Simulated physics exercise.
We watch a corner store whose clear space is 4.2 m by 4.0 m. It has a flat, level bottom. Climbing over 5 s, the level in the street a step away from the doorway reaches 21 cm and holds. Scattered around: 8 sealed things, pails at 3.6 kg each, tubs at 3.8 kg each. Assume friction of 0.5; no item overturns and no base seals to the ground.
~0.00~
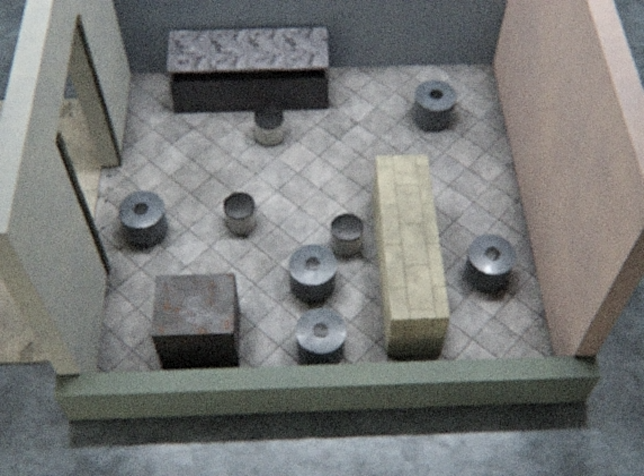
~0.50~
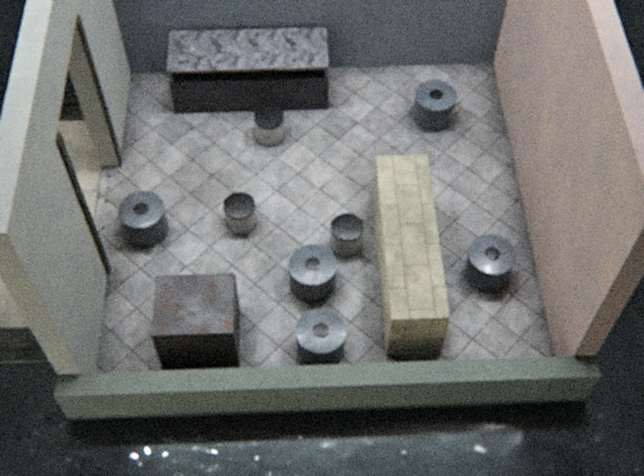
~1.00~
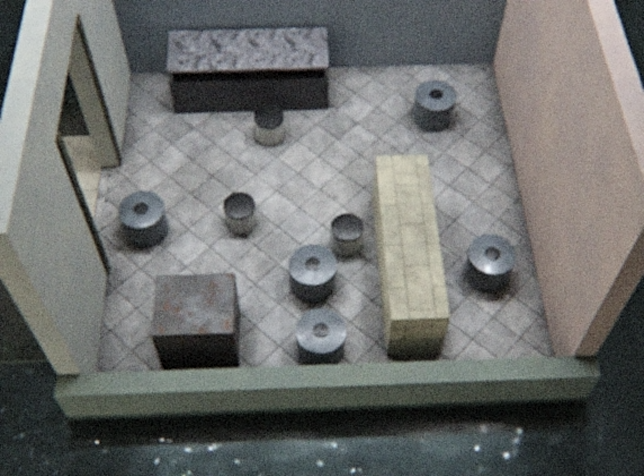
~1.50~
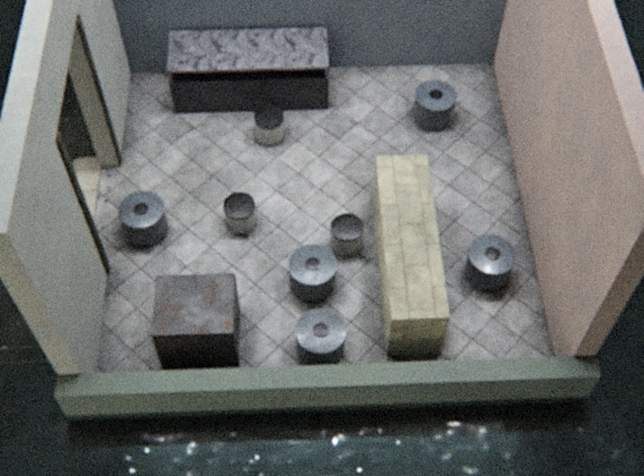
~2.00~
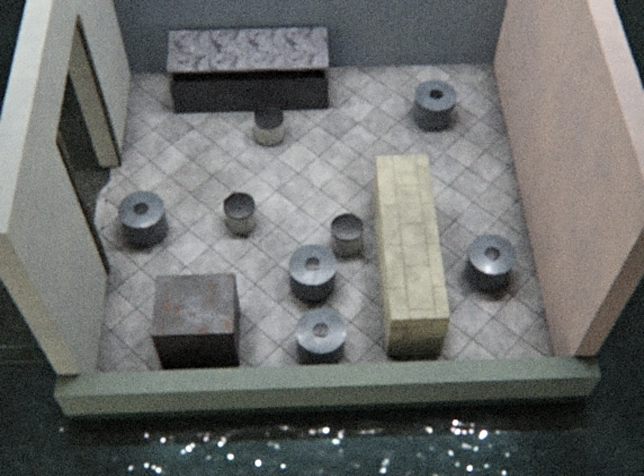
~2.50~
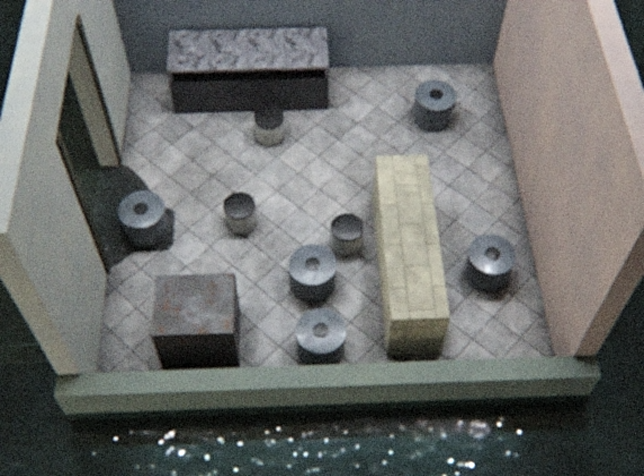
Dark, glinting water spreading outside a tiled corner store, then creeping through the left doorway onto the floor as containers stay still.
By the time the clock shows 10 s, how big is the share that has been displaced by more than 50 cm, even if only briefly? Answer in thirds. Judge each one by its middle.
Two thirds or more.
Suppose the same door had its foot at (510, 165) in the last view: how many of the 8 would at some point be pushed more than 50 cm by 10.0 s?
Then the count would be 4.
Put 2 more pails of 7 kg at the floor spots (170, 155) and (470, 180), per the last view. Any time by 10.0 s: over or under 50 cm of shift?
In that order: Less, short of it.
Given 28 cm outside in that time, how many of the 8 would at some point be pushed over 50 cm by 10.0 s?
That would make 8 of them.
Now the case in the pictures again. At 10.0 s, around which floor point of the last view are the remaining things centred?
Averaged position, last view: Near pixel (395, 238).
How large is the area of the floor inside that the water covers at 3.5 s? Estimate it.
About 2.0 m2.
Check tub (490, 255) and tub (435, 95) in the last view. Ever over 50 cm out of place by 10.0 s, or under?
Well, the first goes shorter, the second farther.
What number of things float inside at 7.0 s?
The number is 5.
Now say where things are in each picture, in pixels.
In the first picture, a pail at (347, 227) rests on the ground; a pail at (239, 205) rests on the ground; water covers 0.0 m2; 0 of 8 have shifted.
In the second picture, a pail at (347, 227), on the bottom; a pail at (239, 205) rests on the ground; water covers 0.0 m2; 0 of 8 have shifted.
In the third picture, a pail at (347, 227), on the bottom; a pail at (239, 205) rests on the ground; 0.0 m2 under water; 0 of 8 have shifted.
In the fourth picture, a pail at (347, 227), on the bottom; a pail at (239, 205) rests on the ground; water covers 0.0 m2; 0 of 8 have shifted.
In the fifth picture, a pail at (347, 227), on the bottom; a pail at (239, 205), on the bottom; 0.0 m2 under water; 0 of 8 have shifted.
In the sixth picture, a pail at (347, 227), on the bottom; a pail at (239, 205), on the bottom; 0.2 m2 under water; 0 of 8 have shifted.
After 3.5 s 0 of 8 are over 50 cm from their spots; 0 afloat.
After 4.5 s 1 of 8 are over 50 cm from their spots; 0 afloat.
After 7.0 s 4 of 8 are over 50 cm from their spots; 5 afloat.
After 10.0 s 7 of 8 are over 50 cm from their spots, and 7 have been at some point; 8 afloat.
